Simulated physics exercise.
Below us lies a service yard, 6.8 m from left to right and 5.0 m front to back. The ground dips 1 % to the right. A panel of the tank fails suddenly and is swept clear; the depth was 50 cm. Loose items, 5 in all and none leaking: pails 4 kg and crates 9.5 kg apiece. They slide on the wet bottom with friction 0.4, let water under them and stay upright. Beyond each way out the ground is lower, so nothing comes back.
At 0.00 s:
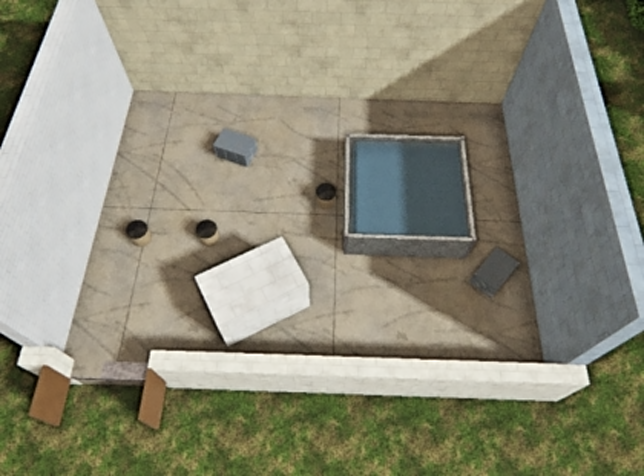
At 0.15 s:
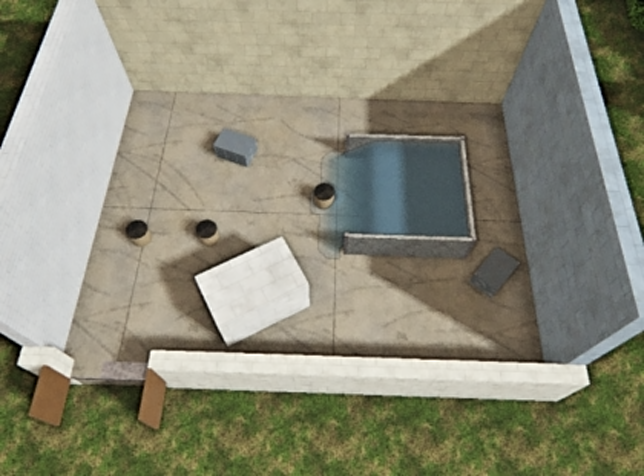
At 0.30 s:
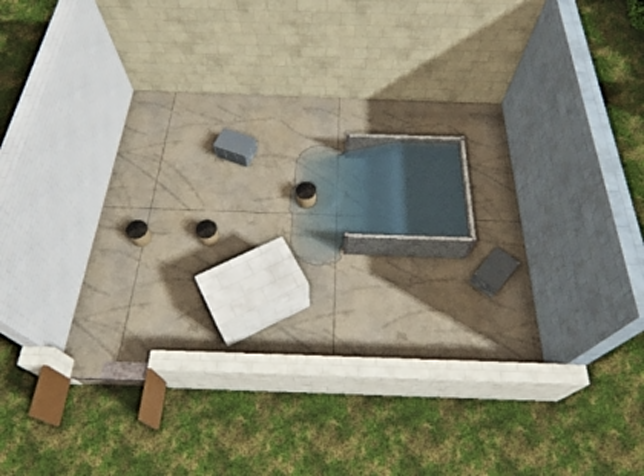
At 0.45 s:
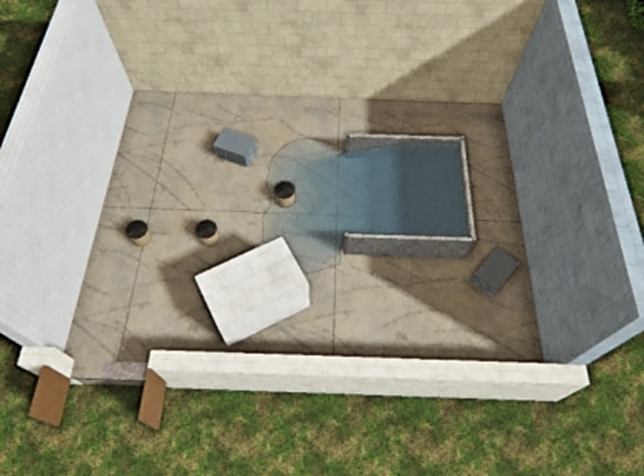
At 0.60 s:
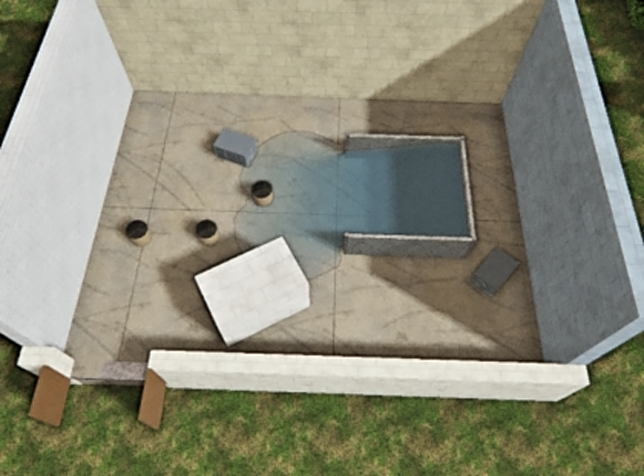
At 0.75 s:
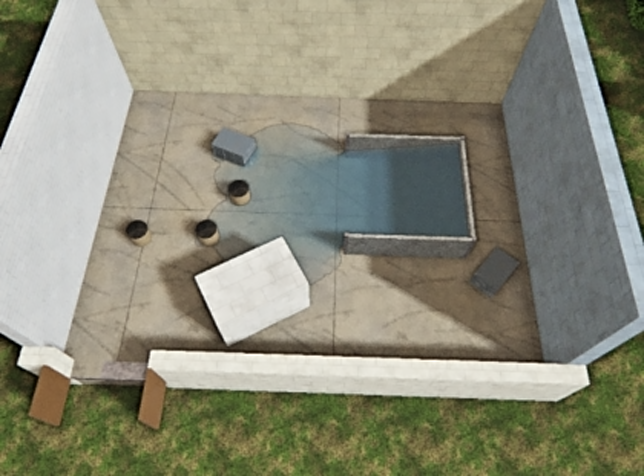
A walled tank of water in a paved yard lost its left side, and the water spread out leftward across the ground, carrying the nearest dark-topped pail left while the other loose items stayed put.
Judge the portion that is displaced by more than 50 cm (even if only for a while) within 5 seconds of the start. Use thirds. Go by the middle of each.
It is two thirds or more.
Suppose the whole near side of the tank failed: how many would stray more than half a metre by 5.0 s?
Then 2.
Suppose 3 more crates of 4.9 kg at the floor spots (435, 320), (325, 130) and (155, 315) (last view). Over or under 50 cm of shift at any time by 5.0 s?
In that order: Under, short of it, over.
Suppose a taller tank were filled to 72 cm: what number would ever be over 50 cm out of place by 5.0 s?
In that case 4 of them.
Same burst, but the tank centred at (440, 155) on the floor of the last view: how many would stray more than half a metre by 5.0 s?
In that case 4 of them.
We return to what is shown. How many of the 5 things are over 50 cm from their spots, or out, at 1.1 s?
1 of them.
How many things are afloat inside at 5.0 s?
2 of them.
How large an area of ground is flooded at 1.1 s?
Roughly 11.5 m2.
After 1.1 s 1 of 5 are over 50 cm from their spots; 0 afloat.
After 2.2 s 4 of 5 are over 50 cm from their spots; 3 afloat.
After 3.5 s 4 of 5 are over 50 cm from their spots; 3 afloat.
After 5.0 s 4 of 5 are over 50 cm from their spots, and 4 have been at some point; 2 afloat.
